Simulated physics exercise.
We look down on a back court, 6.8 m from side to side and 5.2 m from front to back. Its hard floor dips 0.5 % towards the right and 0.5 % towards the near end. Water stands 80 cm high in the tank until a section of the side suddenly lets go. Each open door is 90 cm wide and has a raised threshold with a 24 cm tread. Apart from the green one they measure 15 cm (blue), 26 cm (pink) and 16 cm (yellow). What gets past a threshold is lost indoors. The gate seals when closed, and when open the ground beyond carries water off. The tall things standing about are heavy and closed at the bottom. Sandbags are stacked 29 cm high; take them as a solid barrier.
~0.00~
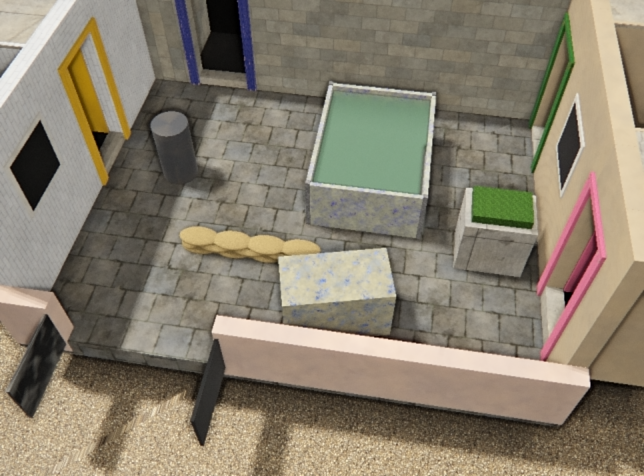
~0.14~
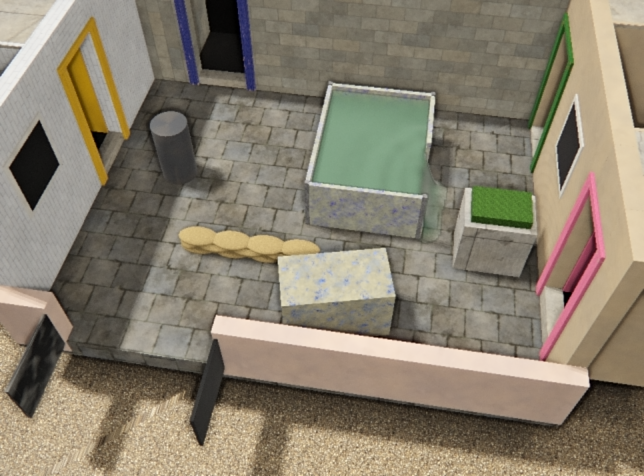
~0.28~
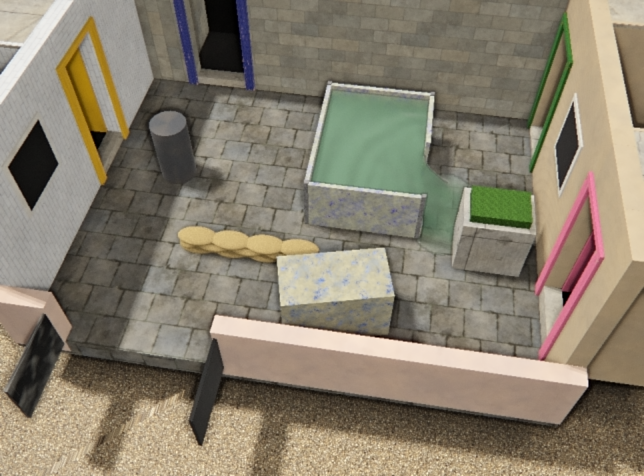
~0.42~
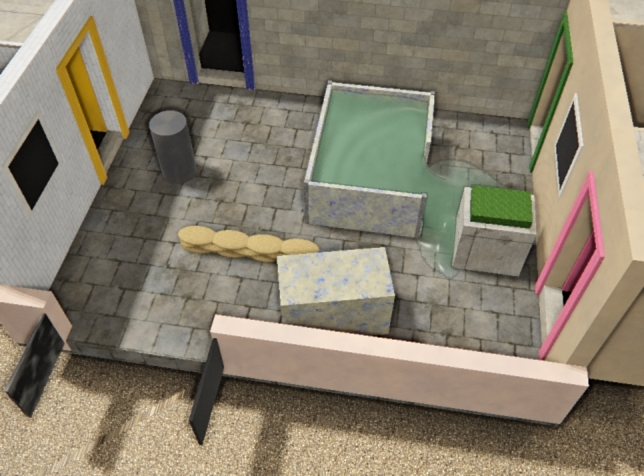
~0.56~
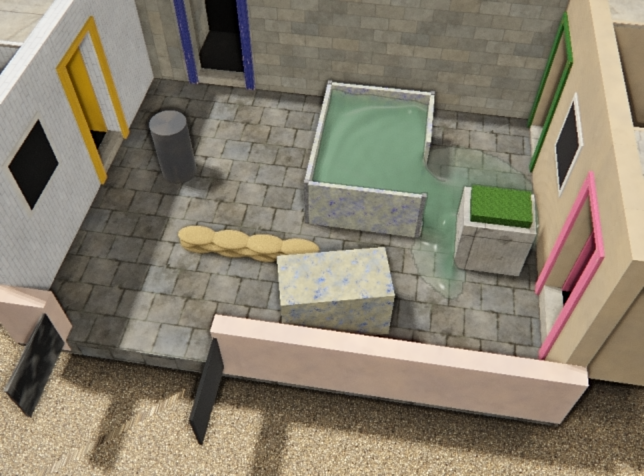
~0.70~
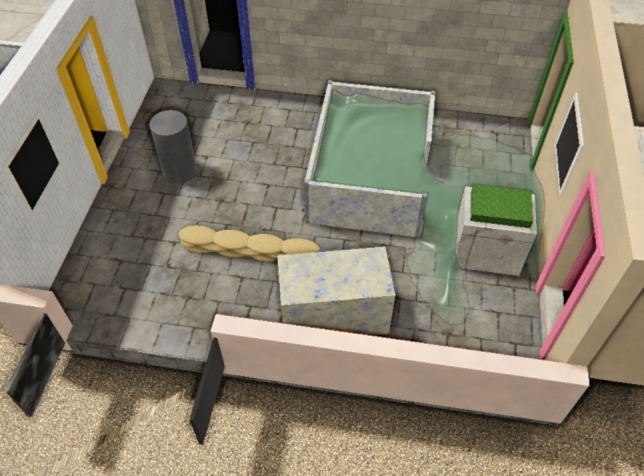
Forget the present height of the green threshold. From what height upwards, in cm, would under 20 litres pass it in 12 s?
About 23 cm.
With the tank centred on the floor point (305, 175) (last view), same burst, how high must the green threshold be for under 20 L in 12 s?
About 21 cm.
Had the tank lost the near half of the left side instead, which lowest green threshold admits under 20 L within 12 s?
Some 11.0 cm.
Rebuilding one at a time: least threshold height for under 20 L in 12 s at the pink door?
Roughly 13.5 cm at pink.
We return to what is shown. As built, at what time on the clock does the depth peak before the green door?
Near 2.8 s.
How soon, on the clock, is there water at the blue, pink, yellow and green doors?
Blue 3.4 s, pink 0.9 s, yellow 4.5 s, green 0.8 s.
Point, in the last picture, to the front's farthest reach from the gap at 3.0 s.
At about (164, 338).
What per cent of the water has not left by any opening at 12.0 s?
About 84 per cent.
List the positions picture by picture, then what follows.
Still water, 80 cm deep, in the tank at (374, 140); the green door at (549, 101) is dry, in the first picture.
The front is at (442, 195), 0.4 m from the gap at (420, 194); 0.3 m2 of floor is wet, 80 cm left at the back, in the second picture.
The gap is at (419, 196), the front 0.8 m out at a hidden place; the back of the tank holds 80 cm, in the third picture.
The gap is at (419, 197), the front 1.4 m out at a hidden place; the back of the tank holds 74 cm, in the fourth picture.
Water pours out at (419, 197) and has run 1.8 m, to a hidden place; about 10 cm deep outside, 68 cm at the back, in the fifth picture.
The front is at (532, 161), 1.9 m from the gap at (419, 196); 3.8 m2 of floor is wet, 71 cm left at the back; the green door at (548, 100), 2.4 m from the gap, is still 0.3 m from the nearest water, in the sixth picture.
After 1.4 s water covers 25 % of the floor, deepest (56 cm) near (527, 219); 16 cm at the green door, 5 litres in over its 8 cm threshold.
After 3.0 s water covers 40 % of the floor, deepest (34 cm) near (527, 219); 20 cm at the green door, 61 litres in over its 8 cm threshold.
After 12.0 s water covers 95 % of the floor, deepest (12 cm) near (365, 368); 9 cm at the green door, 201 litres in over its 8 cm threshold.
At the green door as built, the water arrived by 0.9 s and peaked near 21 cm at 2.8 s.
Run again over the same 12 s with other heights there, 27 litres in over 21 cm, 9 litres over 28 cm. The limit of 20 litres is kept from about 23 cm up.
